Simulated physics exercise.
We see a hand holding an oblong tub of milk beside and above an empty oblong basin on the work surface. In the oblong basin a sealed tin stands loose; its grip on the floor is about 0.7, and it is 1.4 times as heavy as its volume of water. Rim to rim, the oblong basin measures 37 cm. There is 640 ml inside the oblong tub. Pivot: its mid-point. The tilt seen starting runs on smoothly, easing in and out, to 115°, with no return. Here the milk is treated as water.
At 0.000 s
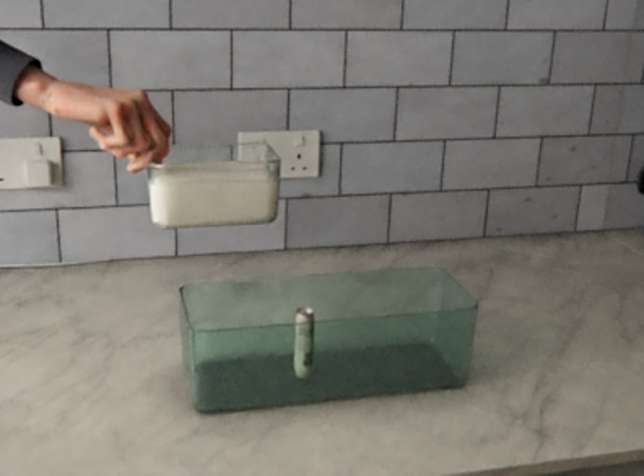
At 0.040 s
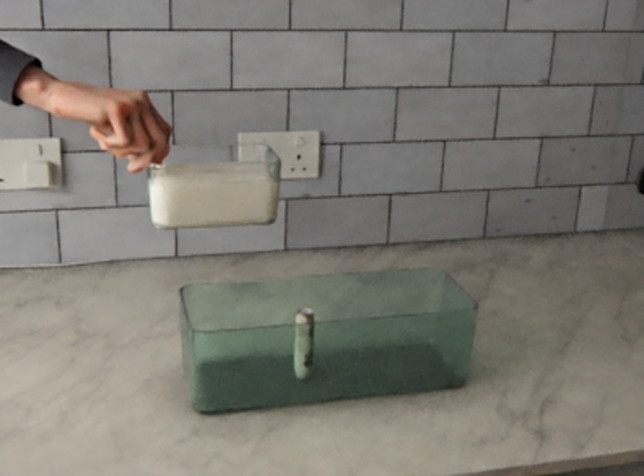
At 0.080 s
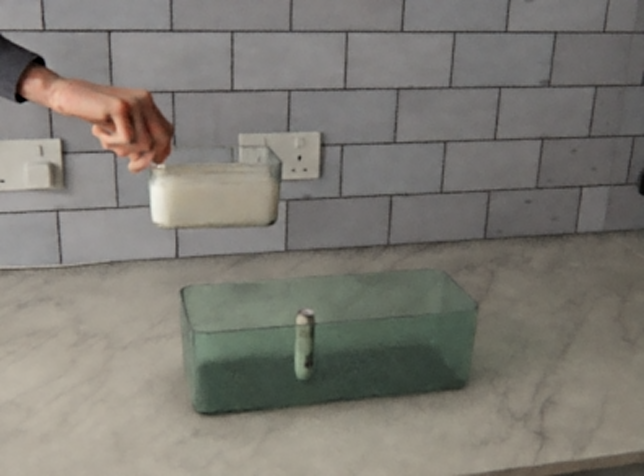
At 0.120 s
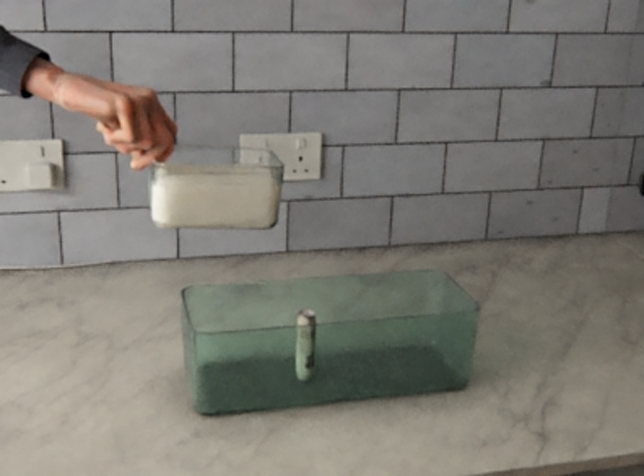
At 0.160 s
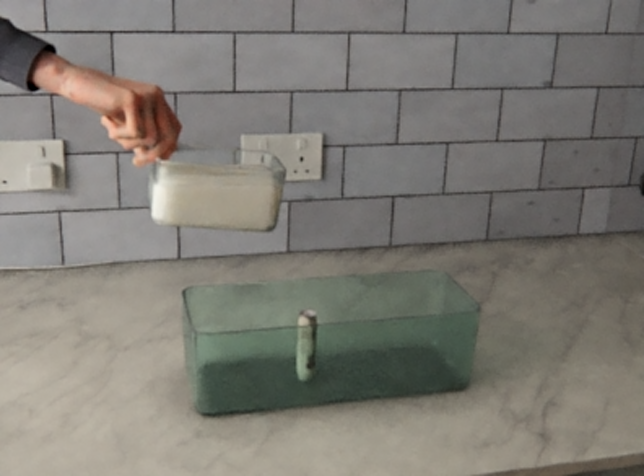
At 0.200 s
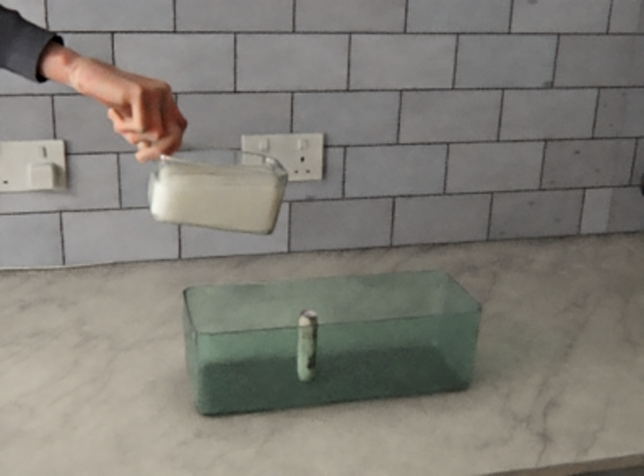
A hand held a small clear tub of milk above and beside a larger green-tinted basin on a marbled worktop, kept it level at first, then slowly tilted it a little to the right.
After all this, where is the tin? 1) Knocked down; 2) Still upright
The answer is 2.
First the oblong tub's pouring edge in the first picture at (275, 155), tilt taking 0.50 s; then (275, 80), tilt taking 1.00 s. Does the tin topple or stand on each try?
In the first try it comes down; in the second it remains standing.
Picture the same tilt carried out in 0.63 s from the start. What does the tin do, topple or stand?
The tin stays balanced.
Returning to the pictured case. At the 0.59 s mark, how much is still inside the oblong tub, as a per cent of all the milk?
At that time about 46 in a hundred parts are still held.
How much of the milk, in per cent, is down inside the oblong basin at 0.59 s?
12 %, give or take.
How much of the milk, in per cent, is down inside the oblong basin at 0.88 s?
Some 86 percent.
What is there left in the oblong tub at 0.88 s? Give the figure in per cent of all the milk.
Share remaining: Approx. 7 %.
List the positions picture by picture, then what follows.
The first frame shows tilt 0°; pouring edge (274, 154); surface from (150, 172) to (271, 168); the oblong basin's rim runs from (184, 309) to (460, 288); the tin's top is at (305, 314).
The second frame shows tilt 0°; pouring edge (274, 155); surface from (150, 173) to (271, 169).
The third frame shows tilt 2°; pouring edge (275, 157); surface from (151, 174) to (272, 170).
The fourth frame shows tilt 4°; pouring edge (278, 160); surface from (152, 173) to (274, 172).
The fifth frame shows tilt 7°; pouring edge (280, 164); surface from (154, 174) to (275, 173).
The sixth frame shows tilt 11°; pouring edge (282, 168); surface from (155, 173) to (277, 174).
Then, 0.59 s in, the tilt is 74° and 47 per cent is still to pour; the tin stands where it began.
Then, 0.88 s in, the tilt is 111° and 7 per cent is still to pour; the tin stands where it began.
Then, 1.17 s in, the tilt is 115° and 0 per cent is still to pour; the tin stands where it began.
Then, 1.50 s in, the tilt is 115° and 0 per cent is still to pour; the tin stands where it began.
Finally, the tin stands where it began.
